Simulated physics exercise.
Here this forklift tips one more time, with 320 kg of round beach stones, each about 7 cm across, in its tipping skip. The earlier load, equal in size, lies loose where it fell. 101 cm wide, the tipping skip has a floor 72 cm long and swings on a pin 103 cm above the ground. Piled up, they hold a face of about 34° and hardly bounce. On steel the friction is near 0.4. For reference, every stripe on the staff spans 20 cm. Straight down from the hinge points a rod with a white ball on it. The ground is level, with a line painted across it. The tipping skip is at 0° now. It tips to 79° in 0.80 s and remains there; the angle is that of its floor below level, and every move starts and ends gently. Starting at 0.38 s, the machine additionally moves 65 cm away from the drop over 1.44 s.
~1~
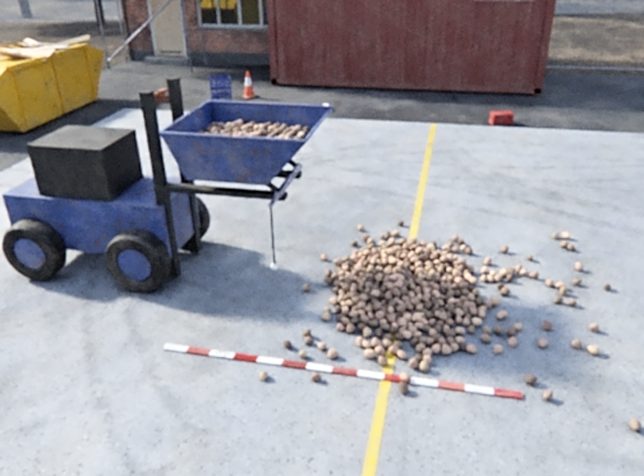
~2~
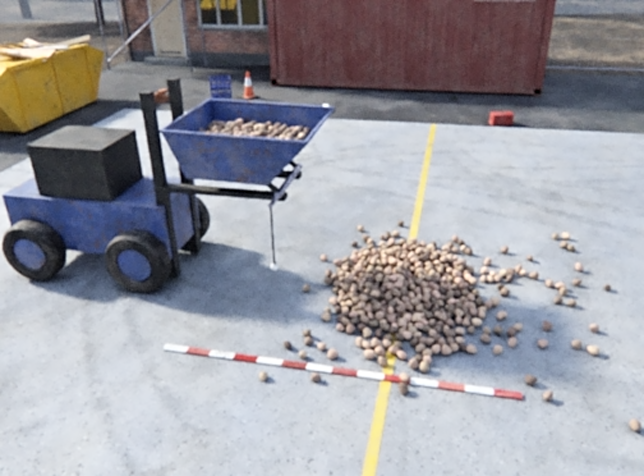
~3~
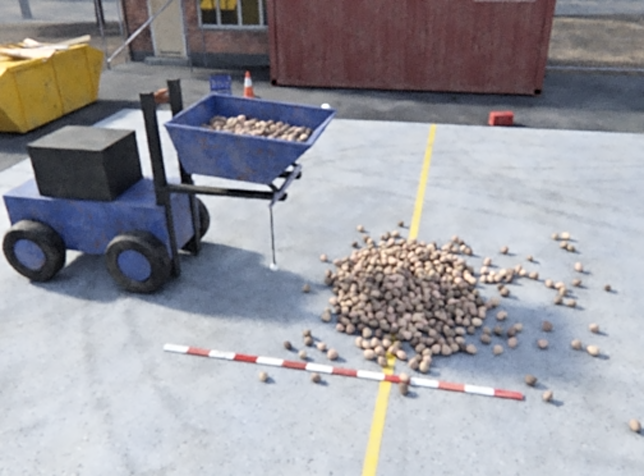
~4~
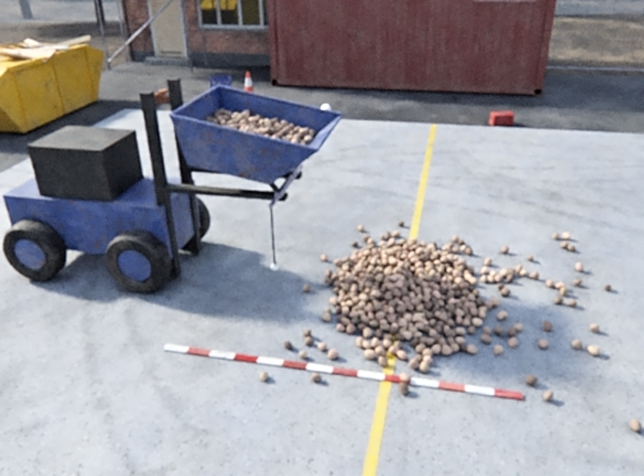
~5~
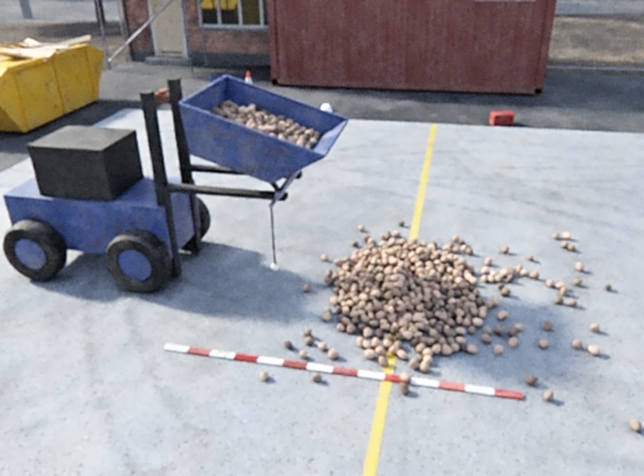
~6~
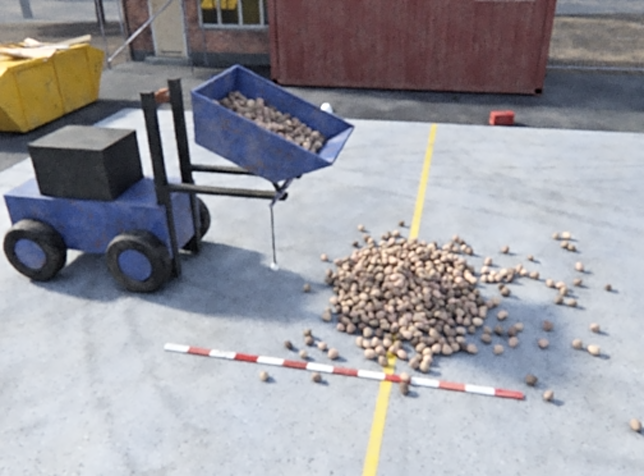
A blue forklift gradually tilts its raised skip of round stones toward the right.
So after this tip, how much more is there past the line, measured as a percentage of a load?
About 52 out of 100.
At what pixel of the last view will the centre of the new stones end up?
They come to rest centred about (400, 282).
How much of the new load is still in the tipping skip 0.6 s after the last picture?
Close to 60 per cent of the load.
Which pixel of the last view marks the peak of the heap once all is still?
Peak pixel: Approx. (388, 269).
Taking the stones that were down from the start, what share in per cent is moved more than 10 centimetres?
I'd put it at about 35 per cent.
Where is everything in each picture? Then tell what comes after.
The first frame shows lip at (306, 142), floor tilted 0°, highest stones at (247, 128). The earlier load is highest near (399, 273), 16 cm above ground level, 47 % short of the line, 53 % past the line.
In the second frame, the tipping skip is at 1°, its lip at (307, 143); the top of the load is at (240, 127).
In the third frame, the tipping skip is at 5°, its lip at (311, 146); the top of the load is at (230, 124).
The fourth frame shows lip at (318, 150), floor tilted 10°, highest stones at (230, 117).
In the fifth frame, the tipping skip is at 17°, its lip at (325, 157); the top of the load is at (225, 110).
The sixth frame shows lip at (332, 165), floor tilted 25°, highest stones at (232, 100).
Then, 0.3 s after the last picture the floor is at 67°; in per cent of one load, 100 in the tipping skip, 47 short of the line, 53 past the line; the foremost stones are at (595, 298).
Then, 0.6 s after the last picture the floor is at 79°; in per cent of one load, 60 in the tipping skip, 87 short of the line, 53 past the line; the foremost stones are at (595, 298).
Then, 2.0 s after the last picture the floor is at 79°; in per cent of one load, 0 in the tipping skip, 95 short of the line, 105 past the line; the foremost stones are at (613, 317).
Then, 4.5 s after the last picture the floor is at 79°; in per cent of one load, 0 in the tipping skip, 95 short of the line, 105 past the line; the foremost stones are at (615, 317). Net gain past the line, 52.
